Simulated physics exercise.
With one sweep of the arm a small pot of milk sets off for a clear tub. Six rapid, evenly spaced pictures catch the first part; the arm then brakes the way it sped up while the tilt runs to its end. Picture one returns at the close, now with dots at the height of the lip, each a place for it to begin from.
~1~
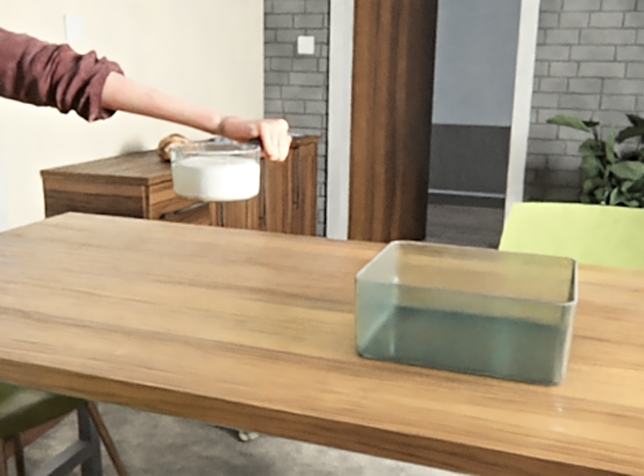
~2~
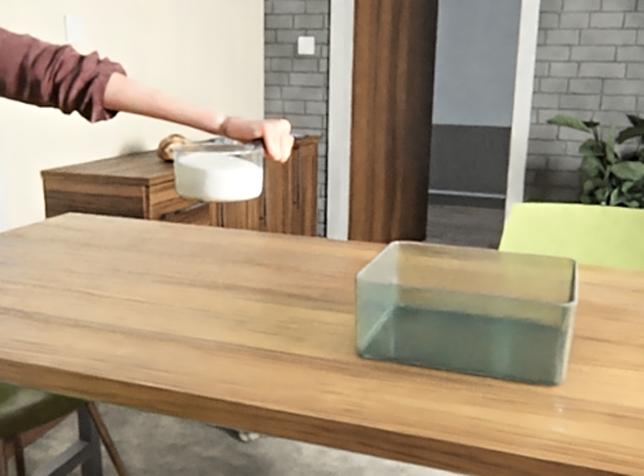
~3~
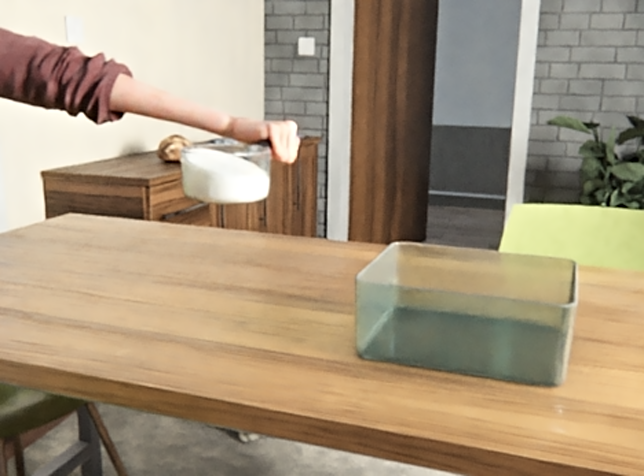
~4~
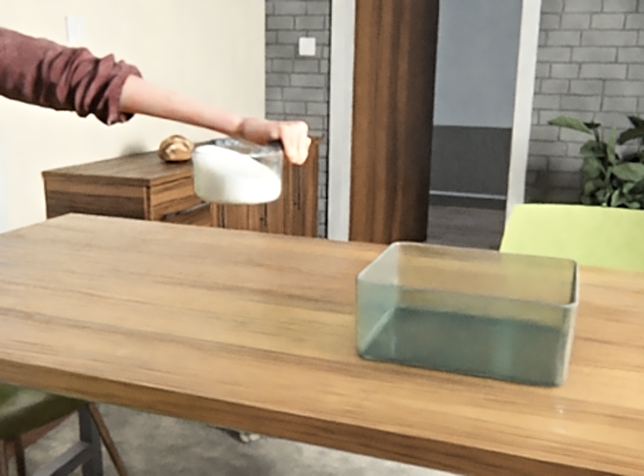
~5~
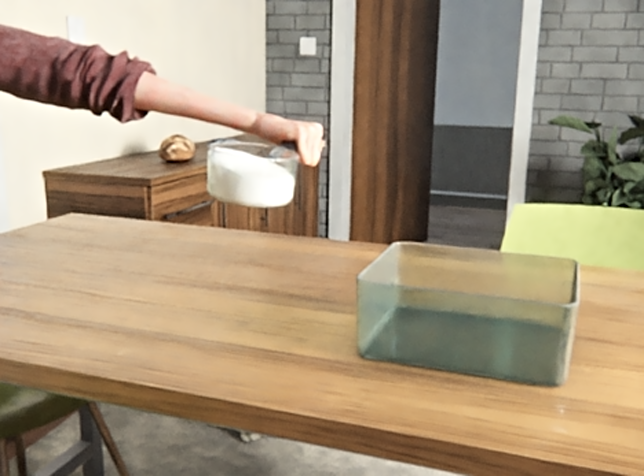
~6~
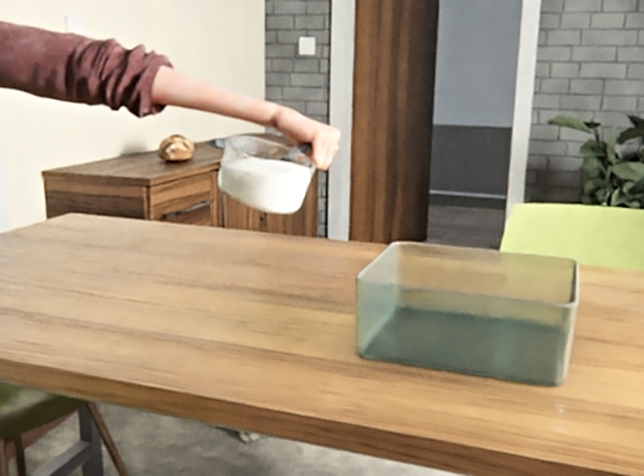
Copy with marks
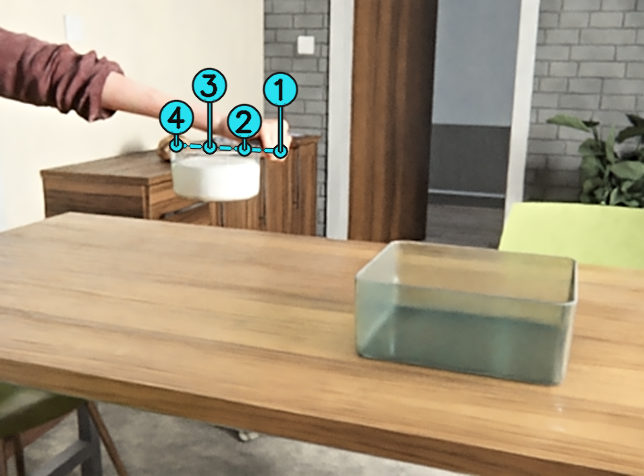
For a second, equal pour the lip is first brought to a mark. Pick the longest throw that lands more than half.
It is 1.
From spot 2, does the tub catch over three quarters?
No.
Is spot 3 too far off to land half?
Yes.
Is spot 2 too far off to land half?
Yes, that goes wrong.
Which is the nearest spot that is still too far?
That is spot 2.
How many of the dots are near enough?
One.
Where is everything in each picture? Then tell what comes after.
In the first picture, upright, lip at (254, 149); tub from (356, 353) to (565, 384); nothing has left yet.
In the second picture, upright, lip at (257, 150); nothing has left yet.
In the third picture, upright, lip at (264, 151); nothing has left yet.
In the fourth picture, upright, lip at (277, 152); nothing has left yet.
In the fifth picture, tipped about 6°, lip at (293, 158); nothing has left yet.
In the sixth picture, tipped about 19°, lip at (310, 169); nothing has left yet.
On the marked copy, 1 at (280, 151); 2 at (244, 149); 3 at (209, 147); 4 at (176, 145).
Choosing 1, about 67 % lands in the tub, 29 % falls short and 4 % goes beside or beyond.
Choosing 2, about 23 % lands in the tub, 75 % falls short.
Choosing 3, about 0 % lands in the tub, 99 % falls short.
Choosing 4, about 0 % lands in the tub, 100 % falls short.
